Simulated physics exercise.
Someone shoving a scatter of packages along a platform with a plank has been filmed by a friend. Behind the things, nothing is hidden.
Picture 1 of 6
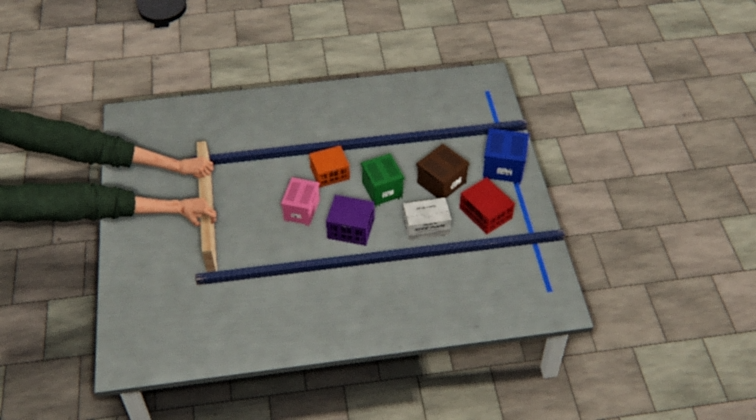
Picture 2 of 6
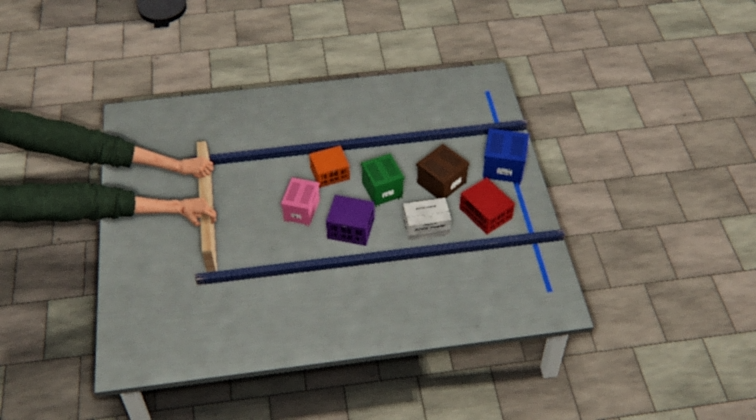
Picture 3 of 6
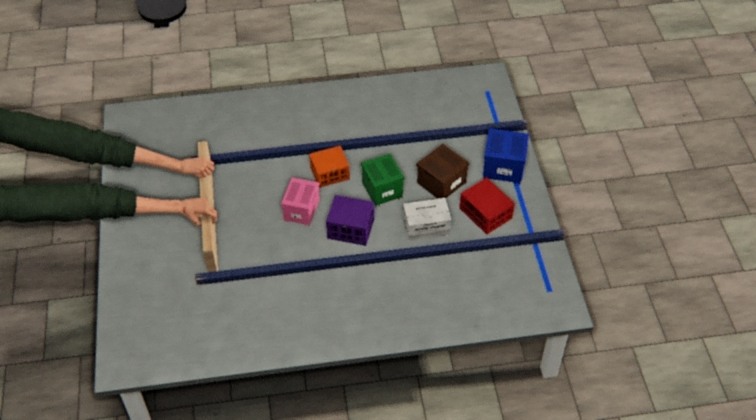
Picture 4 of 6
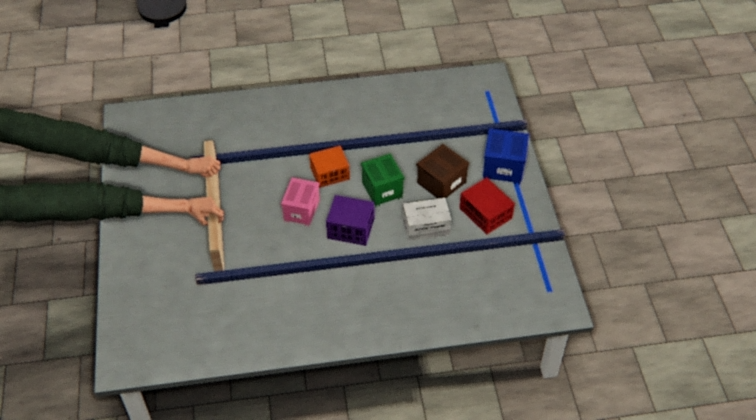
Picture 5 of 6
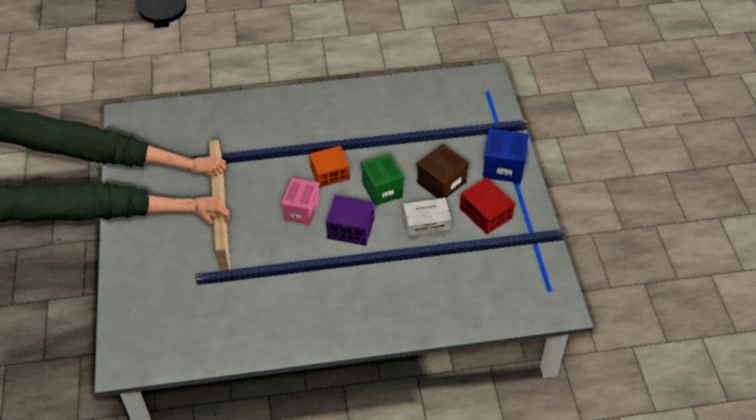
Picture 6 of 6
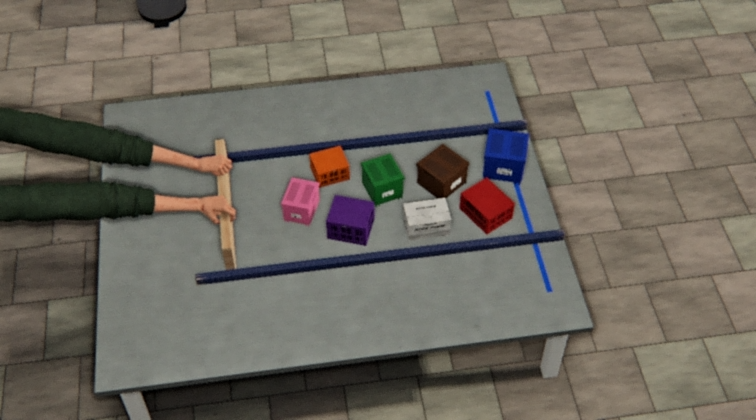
Two hands in dark green sleeves held a wooden plank on a grey table and, after barely moving at first, slid it slightly right between two dark rails, while the colourful crates ahead stayed still.
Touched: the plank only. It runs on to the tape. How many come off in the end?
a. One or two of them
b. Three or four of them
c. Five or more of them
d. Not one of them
The answer is c.
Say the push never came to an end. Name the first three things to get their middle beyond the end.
Listed earliest first: Blue tote, red crate, brown tote.
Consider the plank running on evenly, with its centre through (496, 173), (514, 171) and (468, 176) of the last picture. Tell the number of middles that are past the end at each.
4, 5 and 3.
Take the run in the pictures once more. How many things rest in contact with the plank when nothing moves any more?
It touches 3.
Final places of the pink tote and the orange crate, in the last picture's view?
Roughly (530, 171), and the other roughly (523, 145).
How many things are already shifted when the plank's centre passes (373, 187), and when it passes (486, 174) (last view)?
First 6, then 8.
Soon after, none off yet; blue tote at rest near (505, 157); red crate at rest near (487, 206); brown tote at rest near (442, 174).
In the end, the number that fall off is five or more; gone, green tote, white box, brown tote, red crate and blue tote.
